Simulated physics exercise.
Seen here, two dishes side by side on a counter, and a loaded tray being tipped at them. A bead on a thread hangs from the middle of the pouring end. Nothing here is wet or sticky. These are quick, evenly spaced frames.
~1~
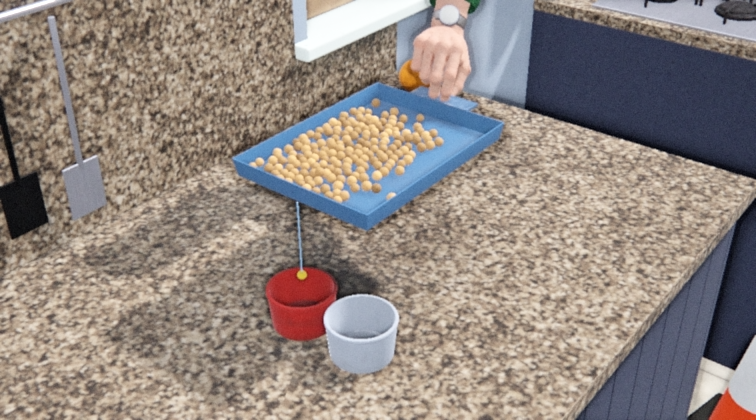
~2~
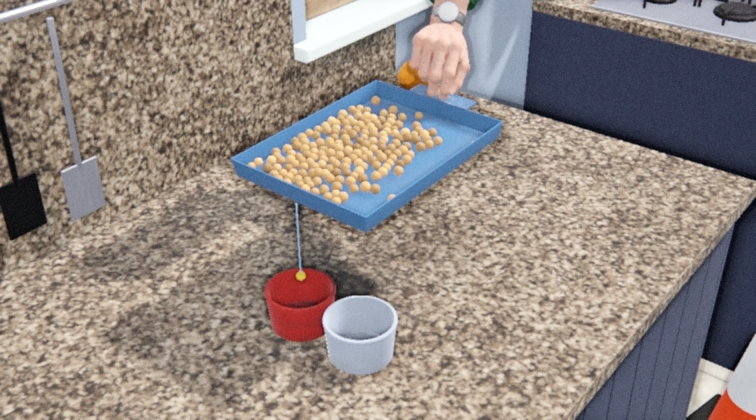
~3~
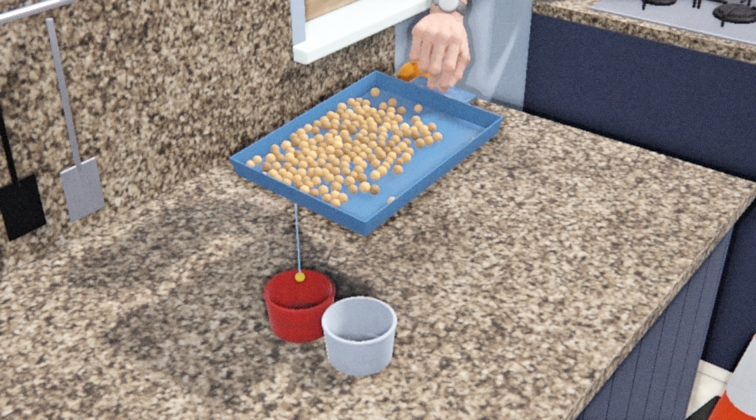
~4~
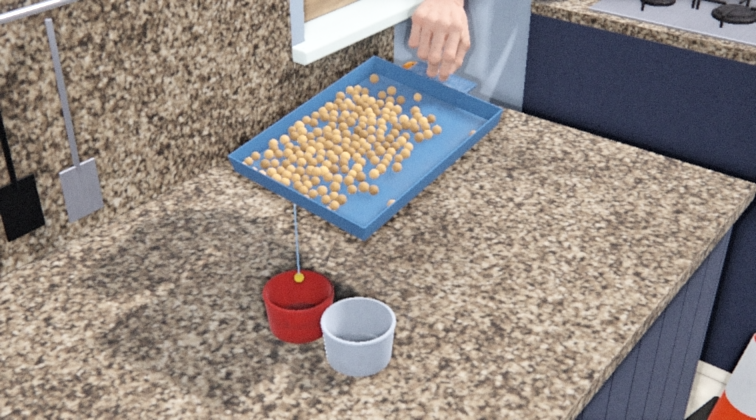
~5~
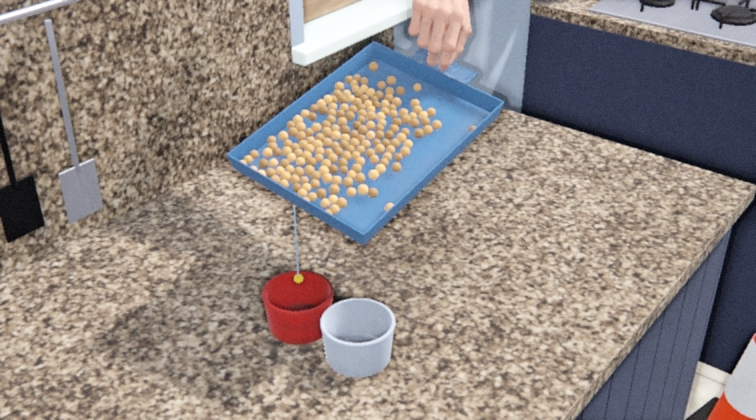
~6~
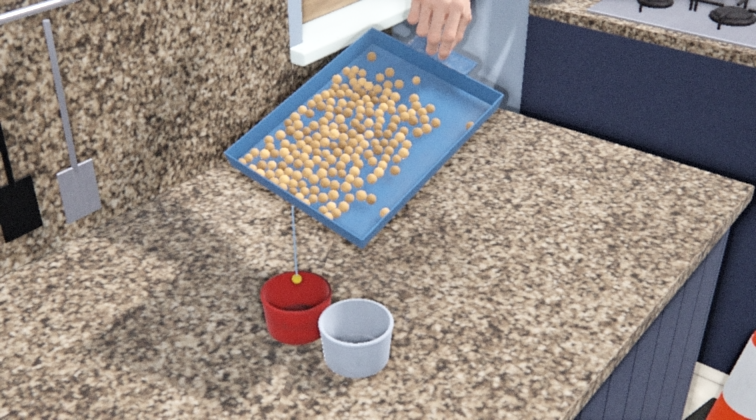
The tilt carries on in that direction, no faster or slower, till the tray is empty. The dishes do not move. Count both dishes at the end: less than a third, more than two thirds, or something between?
The two hold more than two thirds of the load.
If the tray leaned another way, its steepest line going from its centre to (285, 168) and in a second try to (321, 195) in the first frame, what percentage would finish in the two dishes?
About 0 and 10 per cent.
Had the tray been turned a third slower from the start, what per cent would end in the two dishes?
It comes to 80 per cent or so.
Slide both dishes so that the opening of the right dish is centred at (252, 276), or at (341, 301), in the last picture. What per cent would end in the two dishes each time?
Near 0 % and 30 %.
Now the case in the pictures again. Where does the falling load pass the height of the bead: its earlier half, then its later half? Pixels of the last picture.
Around (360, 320) and then (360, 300).
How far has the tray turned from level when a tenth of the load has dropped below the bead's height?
Roughly 75°.
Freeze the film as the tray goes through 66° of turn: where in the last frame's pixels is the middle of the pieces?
Close to (351, 209).
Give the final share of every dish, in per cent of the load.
Left dish near 0 in a hundred; right dish near 80.
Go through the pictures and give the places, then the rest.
In the first picture, corners of the pouring end near (237, 158) and (367, 212), level; middle of the load near (349, 151), round wooden beads; left dish near (279, 318); right dish near (339, 350); bead on its thread near (302, 275).
In the second picture, corners of the pouring end near (236, 158) and (365, 214), level; middle of the load near (348, 151).
In the third picture, corners of the pouring end near (235, 158) and (365, 219), tipped barely, lowest at the right corner; middle of the load near (347, 148).
In the fourth picture, corners of the pouring end near (233, 155) and (364, 225), tipped a little, lowest at the right corner; middle of the load near (346, 142).
In the fifth picture, corners of the pouring end near (232, 154) and (363, 231), tipped clearly, lowest at the right corner; middle of the load near (345, 138), only a few on the move.
In the sixth picture, corners of the pouring end near (229, 152) and (362, 236), tipped clearly, lowest at the right corner; middle of the load near (343, 138), all but a few on the move; left dish near (274, 322); right dish near (334, 354).
Shortly afterwards, tray tipped steeply; the bulk on the tray; only a few in the right dish; only a few outside both; a little in the air.
Next, tray tipped past a quarter turn; a little on the tray; near two thirds in the right dish; only a few in the left dish; a little outside both; a little in the air.
Some moments later, tray tipped past a quarter turn; the bulk in the right dish; only a few in the left dish; near a quarter outside both.
In the end, tray tipped past a quarter turn; the bulk in the right dish; only a few in the left dish; near a quarter outside both.
